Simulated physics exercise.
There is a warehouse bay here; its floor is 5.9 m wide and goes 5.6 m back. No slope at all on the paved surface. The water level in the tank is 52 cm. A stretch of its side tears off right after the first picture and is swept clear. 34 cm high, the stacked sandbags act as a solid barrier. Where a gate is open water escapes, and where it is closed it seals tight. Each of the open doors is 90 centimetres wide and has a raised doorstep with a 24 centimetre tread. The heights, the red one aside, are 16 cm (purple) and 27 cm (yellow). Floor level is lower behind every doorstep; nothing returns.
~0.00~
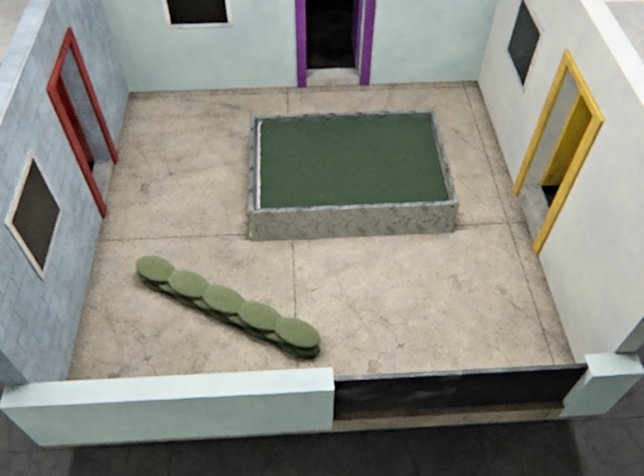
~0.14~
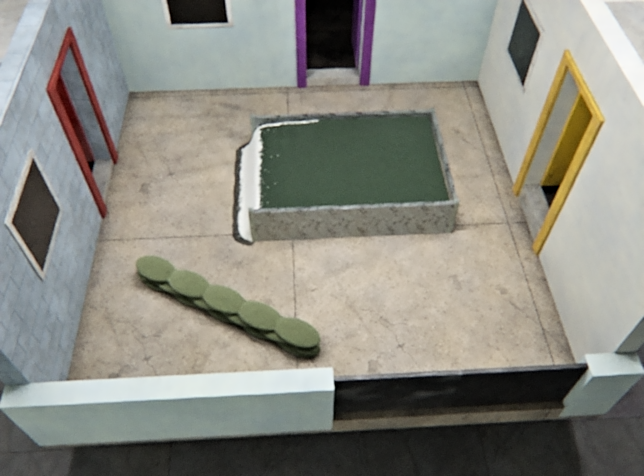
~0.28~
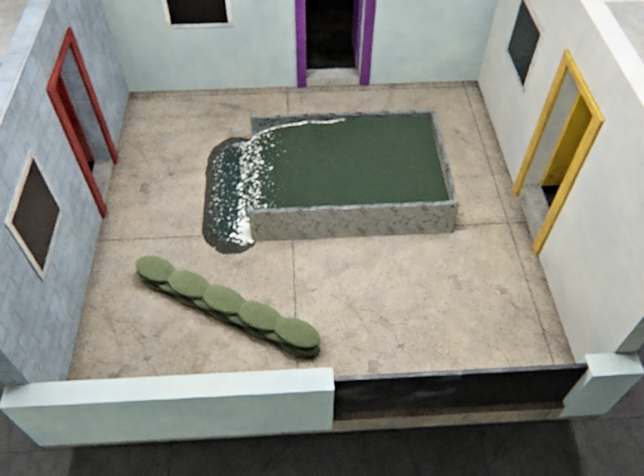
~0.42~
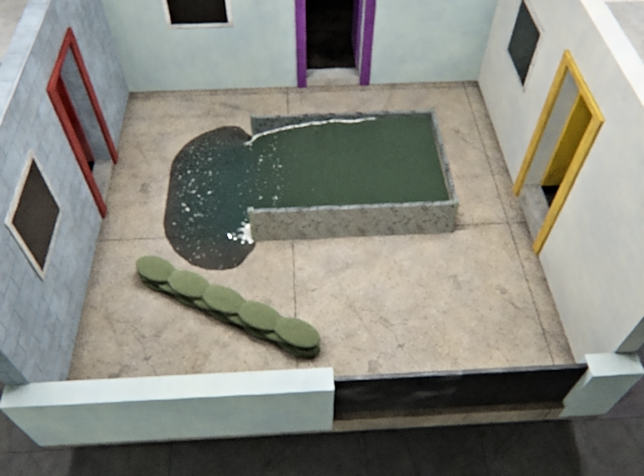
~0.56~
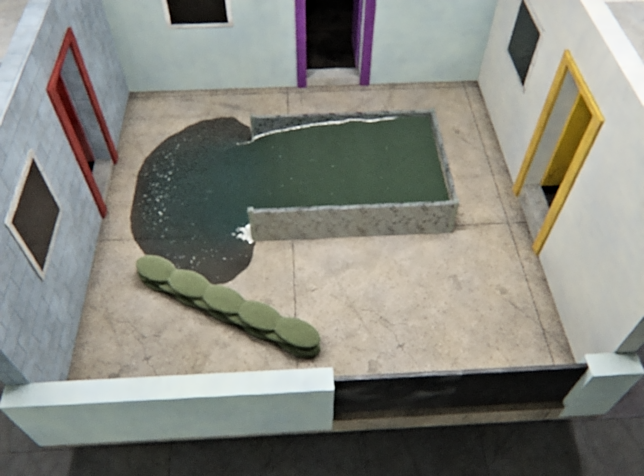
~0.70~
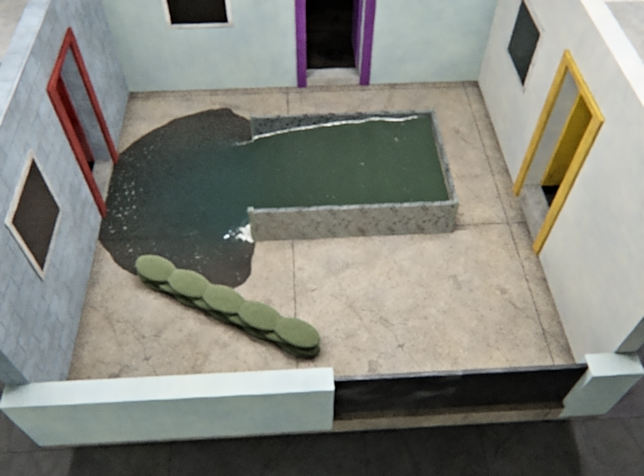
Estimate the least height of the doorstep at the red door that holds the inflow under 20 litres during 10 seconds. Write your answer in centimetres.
Roughly 27 cm high.
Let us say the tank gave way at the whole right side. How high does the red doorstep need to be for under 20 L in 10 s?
About 6.5 centimetres.
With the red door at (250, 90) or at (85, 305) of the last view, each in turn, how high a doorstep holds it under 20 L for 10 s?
You'd want roughly 7.5 cm there first, then roughly 11.0 cm.
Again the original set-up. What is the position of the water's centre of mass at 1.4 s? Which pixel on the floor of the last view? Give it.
Approximately (290, 189).
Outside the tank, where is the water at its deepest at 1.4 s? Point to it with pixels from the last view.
At about pixel (108, 196).
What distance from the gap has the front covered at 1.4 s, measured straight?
Roughly 3.0 m from the gap.
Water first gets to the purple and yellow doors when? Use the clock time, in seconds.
Purple 3.4 s, yellow 6.5 s.
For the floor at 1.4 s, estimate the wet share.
I'd estimate about 25 percent.
After 1.4 s water covers 25 % of the floor, deepest (32 cm) near (108, 196); 30 cm at the red door, 55 litres in over its 12 cm doorstep.
After 3.0 s water covers 40 % of the floor, deepest (30 cm) near (129, 99); 27 cm at the red door, 223 litres in over its 12 cm doorstep.
After 10.0 s water covers 95 % of the floor, deepest (14 cm) near (507, 189); 6 cm at the red door, 297 litres in over its 12 cm doorstep.
At the red door as built, the water arrived by 0.7 s and peaked near 31 cm at 2.4 s.
With a doorstep of 23.5 cm, 54 litres would have come in within the 10 s; with 32 cm, 1 litre. So under 20 litres takes about 27 cm.
